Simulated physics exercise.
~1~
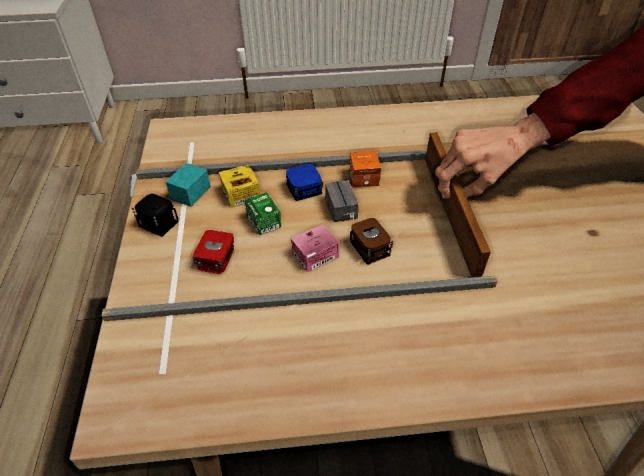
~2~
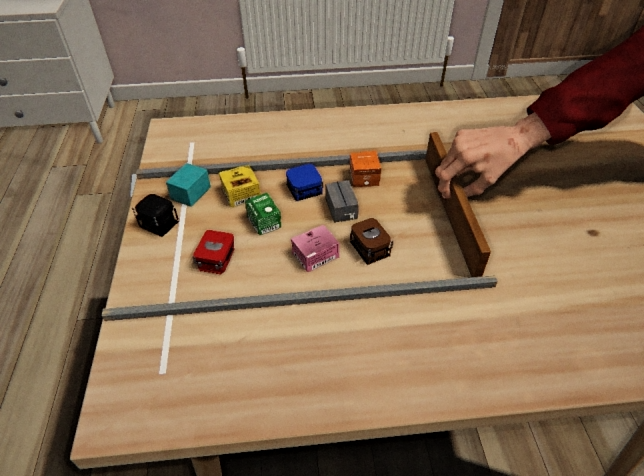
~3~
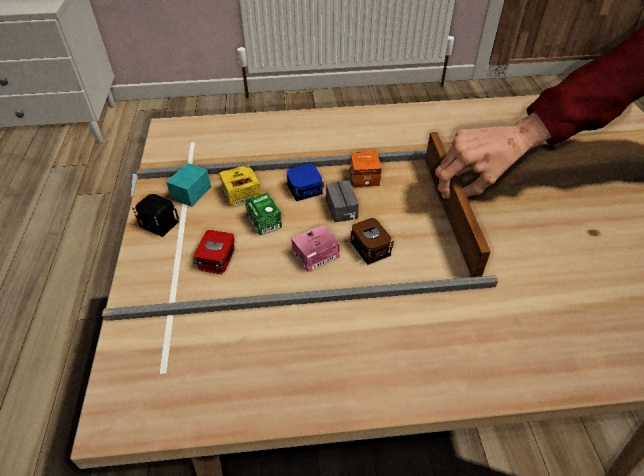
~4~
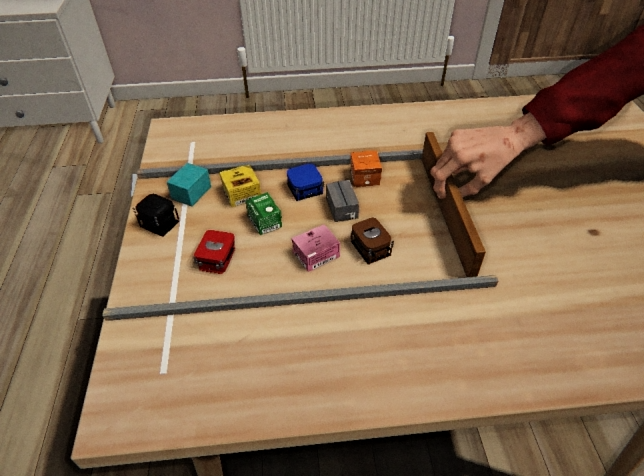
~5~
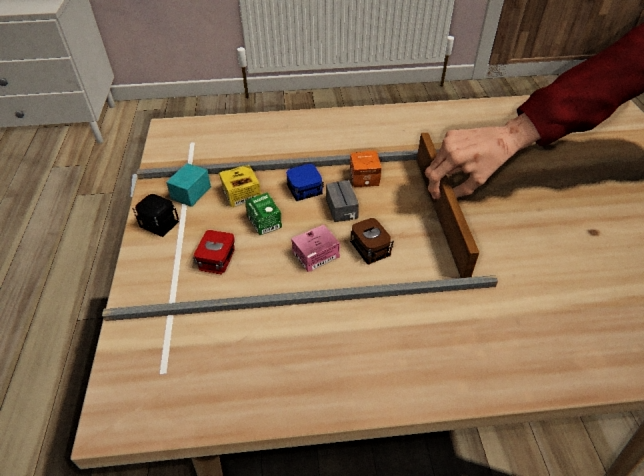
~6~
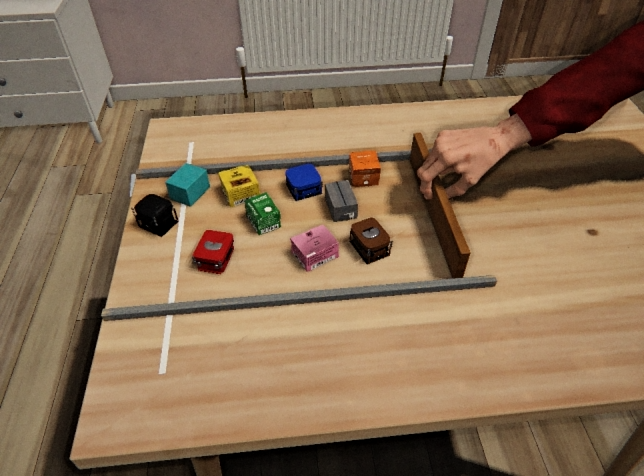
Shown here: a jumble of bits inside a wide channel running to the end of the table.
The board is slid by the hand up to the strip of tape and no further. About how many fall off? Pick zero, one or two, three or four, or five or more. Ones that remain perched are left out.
Three or four fall off.
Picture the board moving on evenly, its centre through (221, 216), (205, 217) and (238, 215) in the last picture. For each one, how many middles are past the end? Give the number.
Counts: 1, 1, 0.
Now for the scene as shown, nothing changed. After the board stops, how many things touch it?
The count in contact is 3.
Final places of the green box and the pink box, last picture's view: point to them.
Final centres, first then second: (140, 224), (125, 260).
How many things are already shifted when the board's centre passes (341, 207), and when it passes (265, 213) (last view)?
First 5, after that 9.
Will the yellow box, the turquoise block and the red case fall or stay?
The yellow box is not spared; as for the turquoise block, it is not spared; and the red case is not spared.
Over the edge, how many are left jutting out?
As for overhanging, the count is 2.
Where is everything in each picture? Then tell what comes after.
The first picture shows black case (156, 214); turquoise block (189, 185); red case (215, 253); board (453, 199); tape (180, 234).
The second picture shows turquoise block (189, 184); pink box (315, 248).
The third picture shows red case (216, 253); grey box (342, 201).
The fourth picture shows black case (157, 214); green box (264, 214).
The fifth picture shows turquoise block (189, 184); yellow box (241, 186).
The sixth picture shows black case (156, 214); turquoise block (188, 184); red case (215, 253); board (436, 200); tape (180, 234).
A little later, none off yet; black case at rest near (156, 214); turquoise block at rest near (188, 184); red case at rest near (215, 253).
Next, none off yet; black case at rest near (156, 214); turquoise block shifted a little near (176, 186); red case moving near (206, 254).
Later still, none off yet; black case moving near (146, 215); turquoise block tilted well over near (112, 203); red case shifted well along near (132, 261).
When it is over, the number that fall off is three or four; down, yellow box, red case, turquoise block and black case.
